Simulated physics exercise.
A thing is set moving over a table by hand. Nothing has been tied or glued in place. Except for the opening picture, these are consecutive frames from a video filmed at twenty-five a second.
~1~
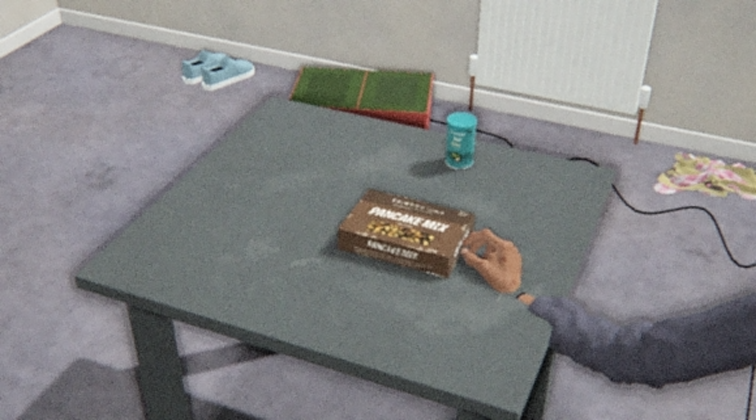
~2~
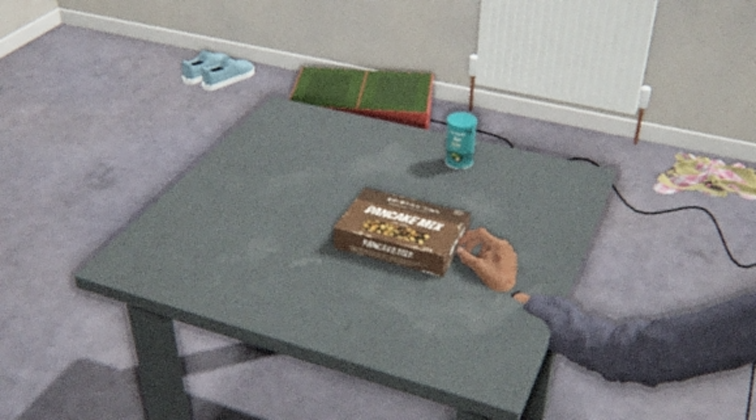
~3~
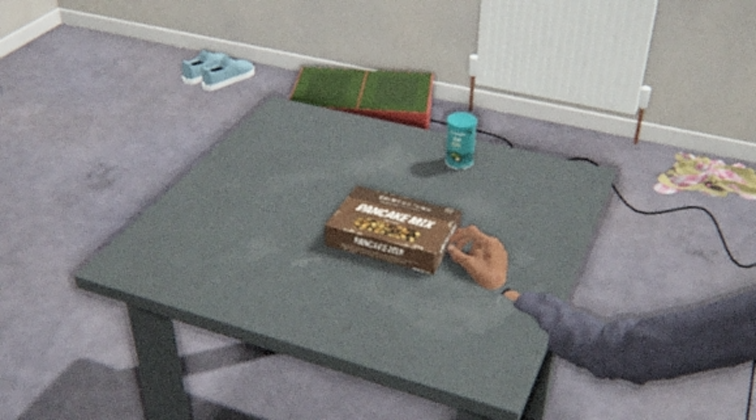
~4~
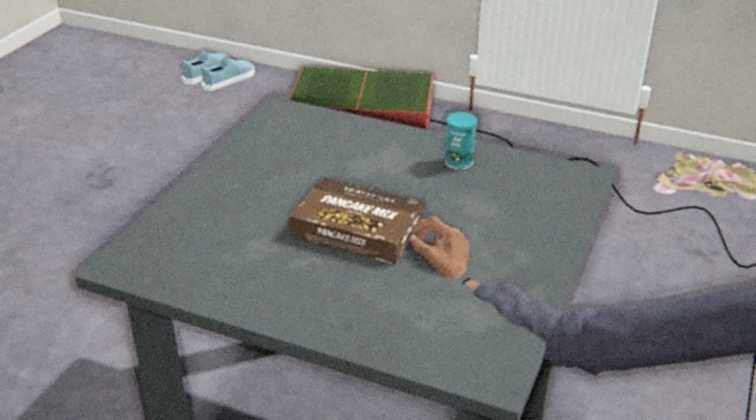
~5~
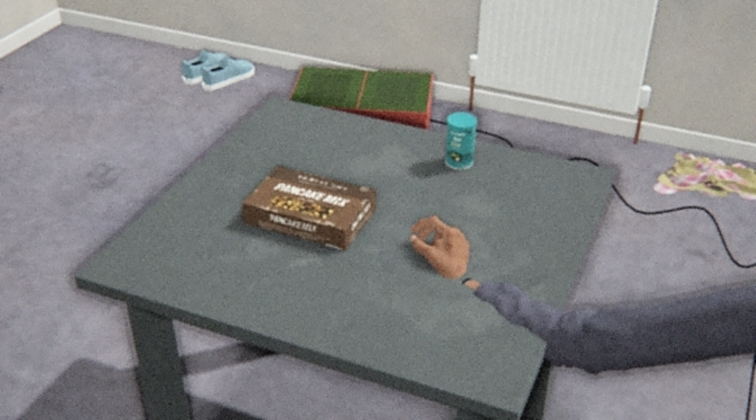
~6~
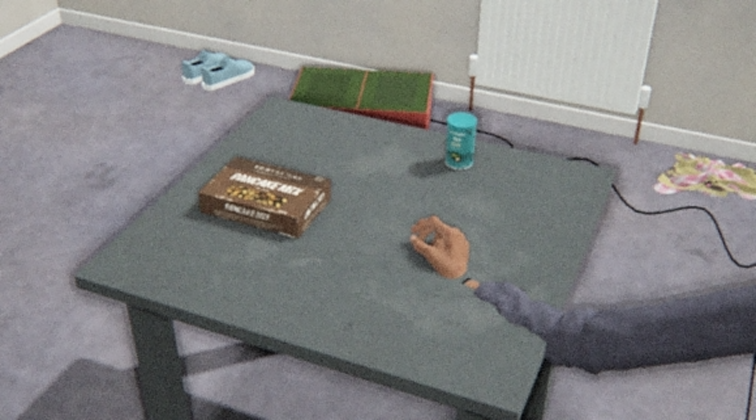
A brown box of pancake mix sits on a dark table beside a teal canister, with a hand at its right side. The hand pushes it left, slowly at first, then farther. The box separates from the fingers and slides on toward the table's left side while the hand stays in place.
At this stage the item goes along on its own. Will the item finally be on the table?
Watch - it comes off the tabletop.
Then, 0.10 s later than the last frame, brown packet now off the table.
Then, 0.30 s later than the last frame, things are still on the move.
Then, 0.40 s later than the last frame, as before.
When it is over, off the table, brown packet.
